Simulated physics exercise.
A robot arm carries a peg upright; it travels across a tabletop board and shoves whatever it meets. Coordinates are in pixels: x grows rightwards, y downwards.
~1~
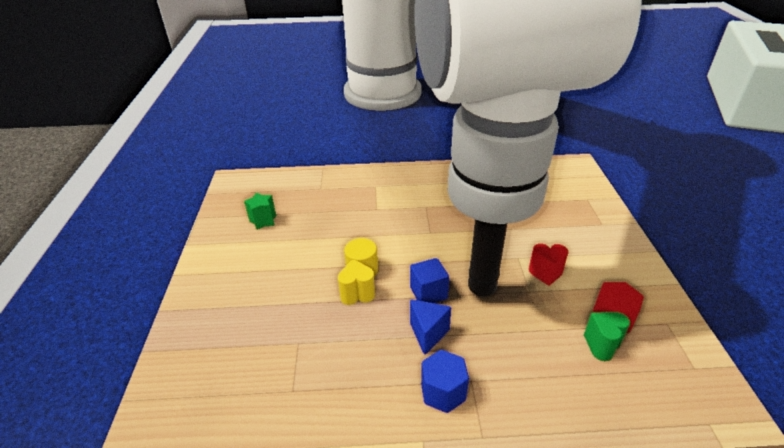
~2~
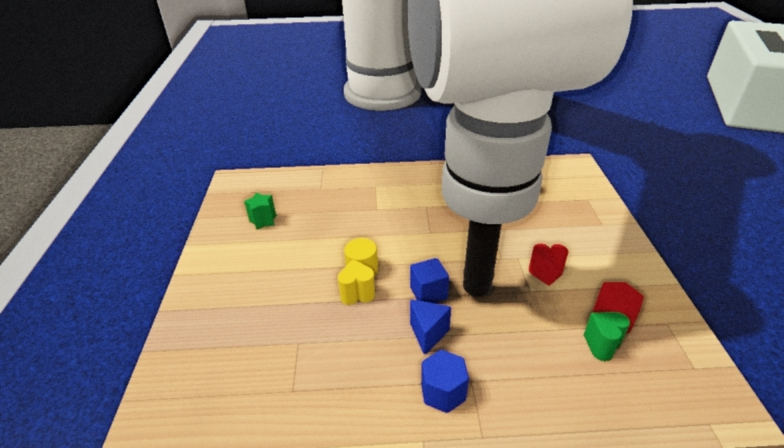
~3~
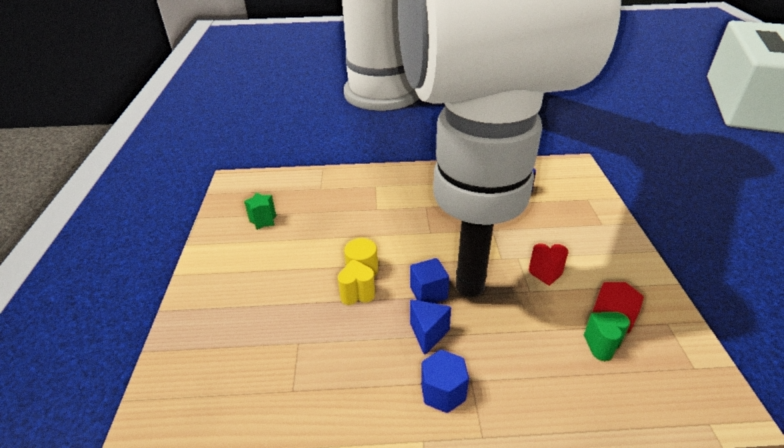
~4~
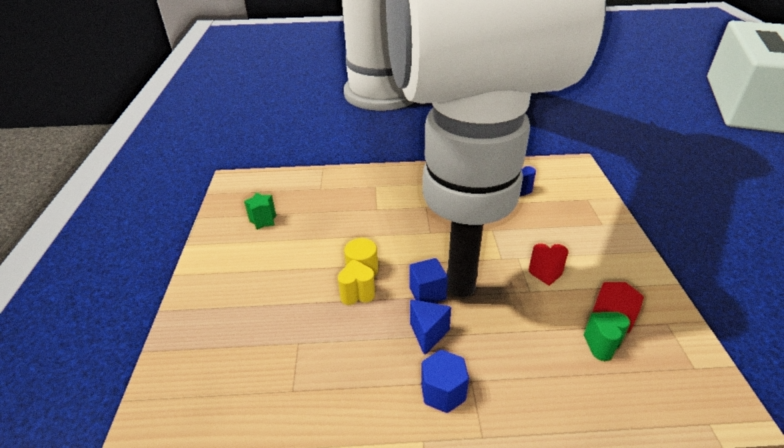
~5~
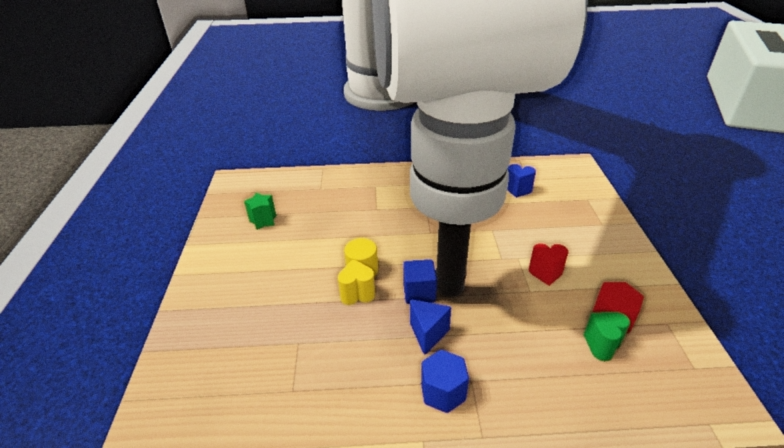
A white and grey robot arm with a black peg stands over a light wooden board on a blue table, seen from a fixed raised view. A green star sits far left, yellow blocks left of centre, blue blocks in the middle, and red and green pieces at right. The peg slides left and nudges the blue four-sided block slightly left, uncovering another blue block behind.
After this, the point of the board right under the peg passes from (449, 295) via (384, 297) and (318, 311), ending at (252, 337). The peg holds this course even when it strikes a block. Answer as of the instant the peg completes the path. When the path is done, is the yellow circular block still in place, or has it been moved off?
The yellow circular block changes place.
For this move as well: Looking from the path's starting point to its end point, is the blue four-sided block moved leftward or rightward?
The right-hand side.
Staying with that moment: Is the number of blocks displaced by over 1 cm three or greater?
I believe so.
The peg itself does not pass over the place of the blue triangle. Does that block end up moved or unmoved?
Answer: Unmoved.
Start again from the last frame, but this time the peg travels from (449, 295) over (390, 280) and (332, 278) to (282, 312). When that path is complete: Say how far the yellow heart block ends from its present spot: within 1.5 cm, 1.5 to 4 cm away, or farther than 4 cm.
Result: Over 4 cm.
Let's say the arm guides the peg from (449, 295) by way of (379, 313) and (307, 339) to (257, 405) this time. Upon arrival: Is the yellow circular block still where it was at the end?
Yes, that is what happens.
What follows on the original path. One third of the way, peg at (382, 290); yellow heart block at (327, 269), turned 55° anticlockwise; yellow circular block at (348, 241); blue four-sided block at (360, 260), turned 65° clockwise.
Two thirds of the way, peg at (317, 304); yellow heart block at (311, 269), turned 15° anticlockwise; yellow circular block at (345, 237); blue four-sided block at (352, 257), turned 80° clockwise.
At the end, peg at (250, 330); yellow heart block at (311, 269); yellow circular block at (345, 237); blue four-sided block at (352, 257), turned 80° clockwise; blue triangle not moved.
